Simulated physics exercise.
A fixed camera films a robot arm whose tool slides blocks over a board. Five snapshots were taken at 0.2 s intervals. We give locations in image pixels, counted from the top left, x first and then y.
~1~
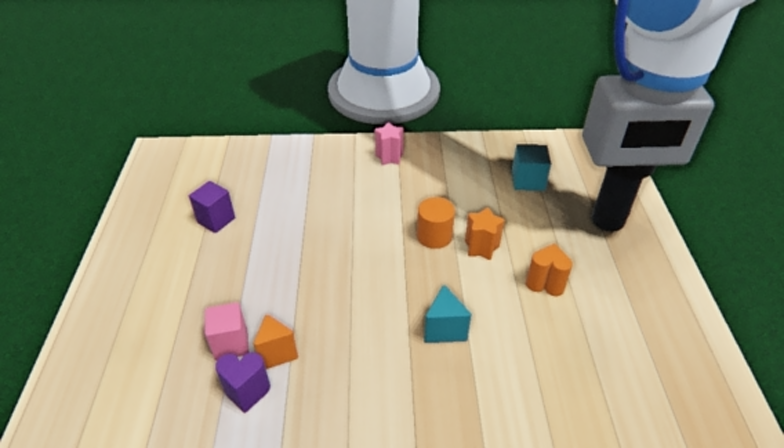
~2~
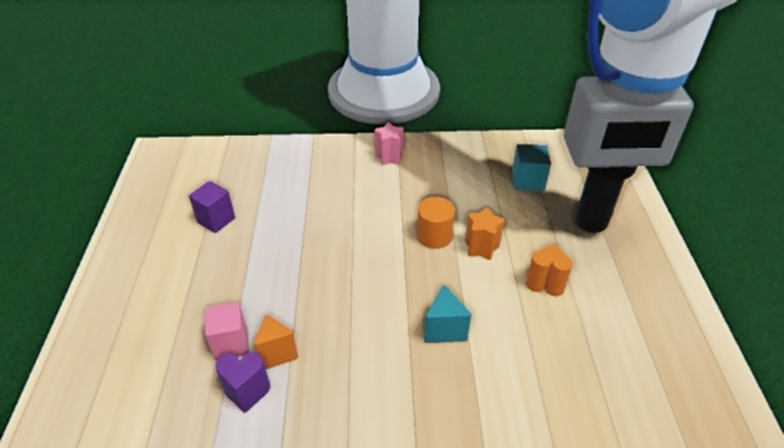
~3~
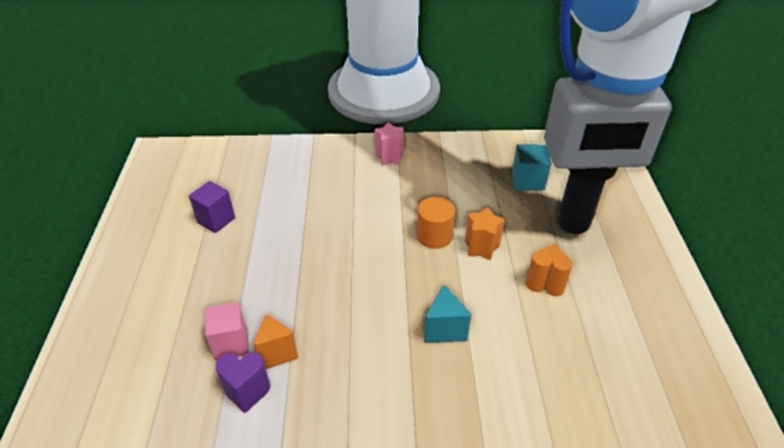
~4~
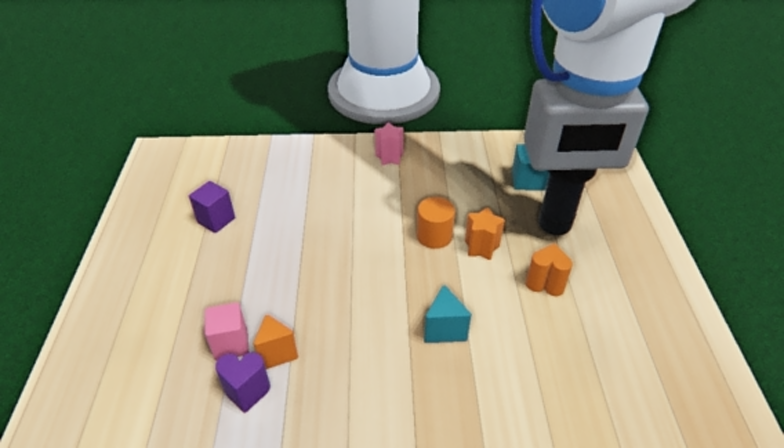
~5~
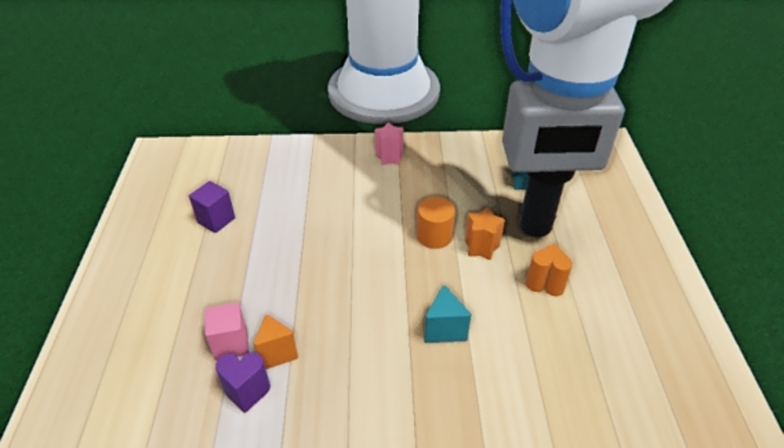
A robotic arm sliding its black tool slowly left above a wooden table toward an orange star-shaped block, touching none of the scattered blocks.
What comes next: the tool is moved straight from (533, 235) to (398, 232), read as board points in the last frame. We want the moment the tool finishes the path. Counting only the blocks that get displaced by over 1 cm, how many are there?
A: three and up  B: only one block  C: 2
Choice C: 2.
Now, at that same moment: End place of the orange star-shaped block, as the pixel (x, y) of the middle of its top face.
Its top centre is at about (459, 228).
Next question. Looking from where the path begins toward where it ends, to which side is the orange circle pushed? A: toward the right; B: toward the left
I choose B.
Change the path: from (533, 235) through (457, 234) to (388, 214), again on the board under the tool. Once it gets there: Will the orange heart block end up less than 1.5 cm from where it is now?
Yes
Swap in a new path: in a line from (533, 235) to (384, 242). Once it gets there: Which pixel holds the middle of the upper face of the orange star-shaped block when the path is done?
Most likely (440, 236).
The first path, step by step. One third of the way, tool at (489, 225); orange star-shaped block at (475, 223).
Two thirds of the way, tool at (443, 224); orange circle at (410, 211); orange star-shaped block at (459, 228), turned 60° anticlockwise.
At the end, tool at (398, 224); orange circle at (366, 217); orange star-shaped block at (459, 228), turned 60° anticlockwise; orange heart block still.
